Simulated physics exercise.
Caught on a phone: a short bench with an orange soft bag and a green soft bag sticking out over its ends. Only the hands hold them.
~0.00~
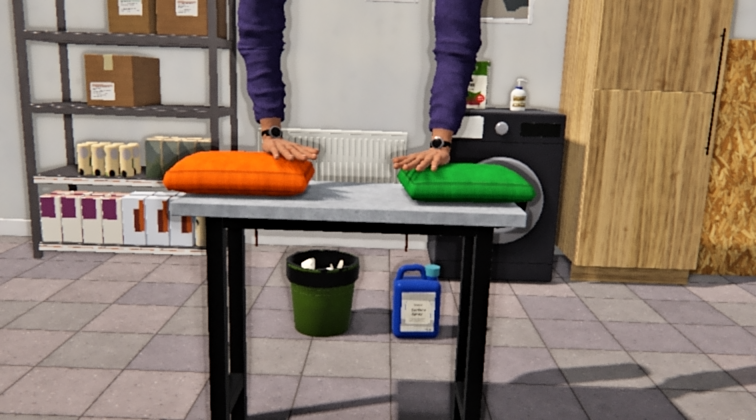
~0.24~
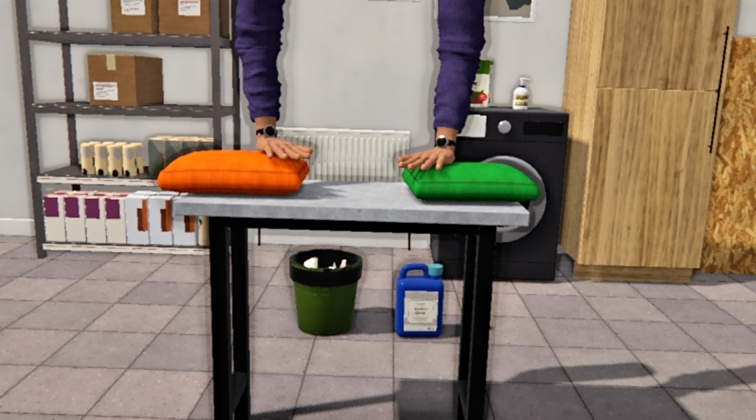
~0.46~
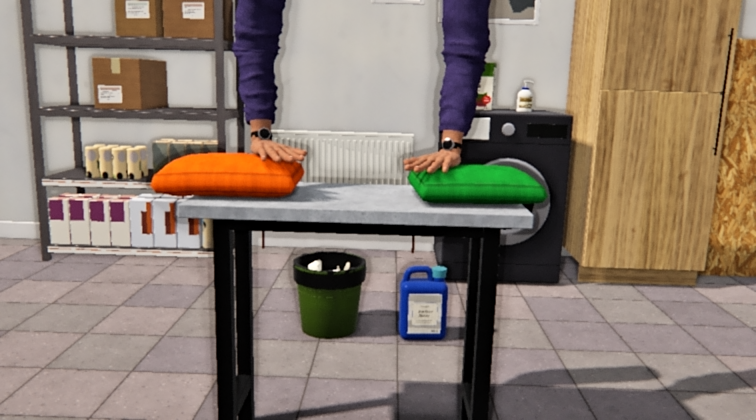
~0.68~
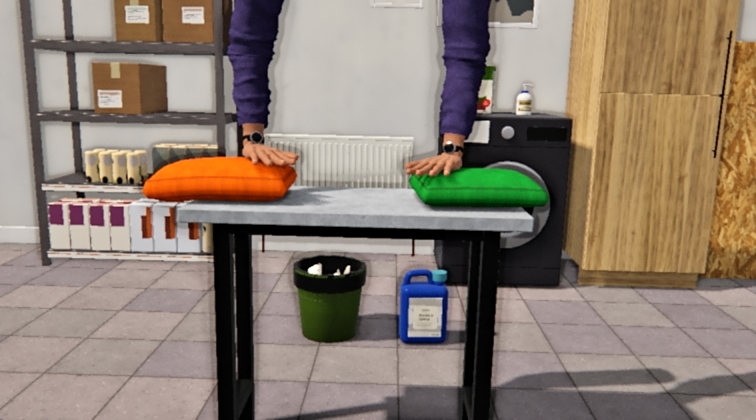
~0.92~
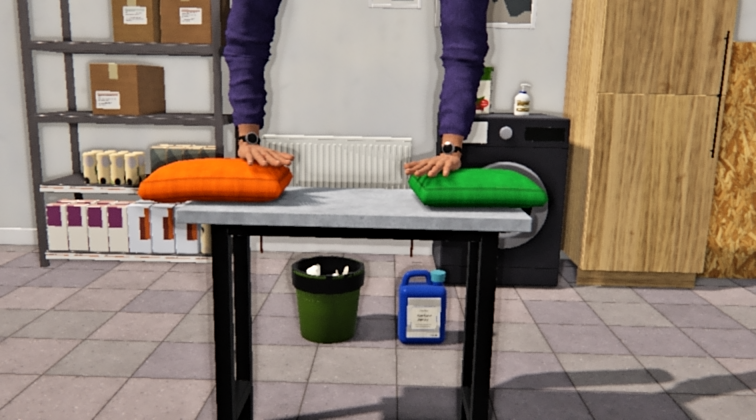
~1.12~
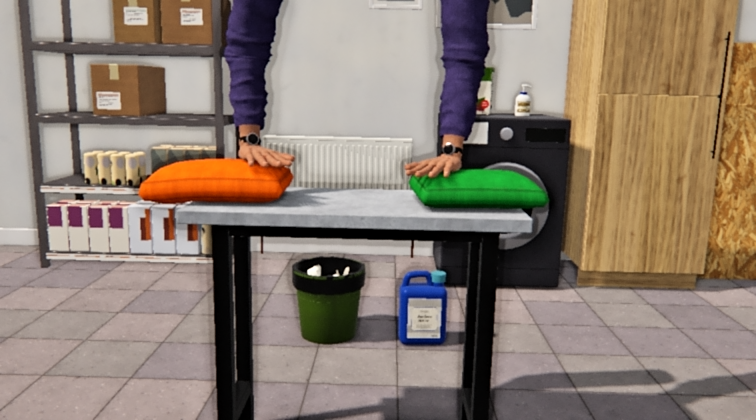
Orange and green soft bags sliding slightly outward on a short bench under two hands, the orange one moving farther left.
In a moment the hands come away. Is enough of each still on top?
The orange soft bag remains on top, the green soft bag holds its place.
After 1.42 s, orange soft bag as it was left; green soft bag as it was left.
In the end, orange soft bag as it was left; green soft bag as it was left. The orange soft bag holds its place and the green soft bag stays up there.
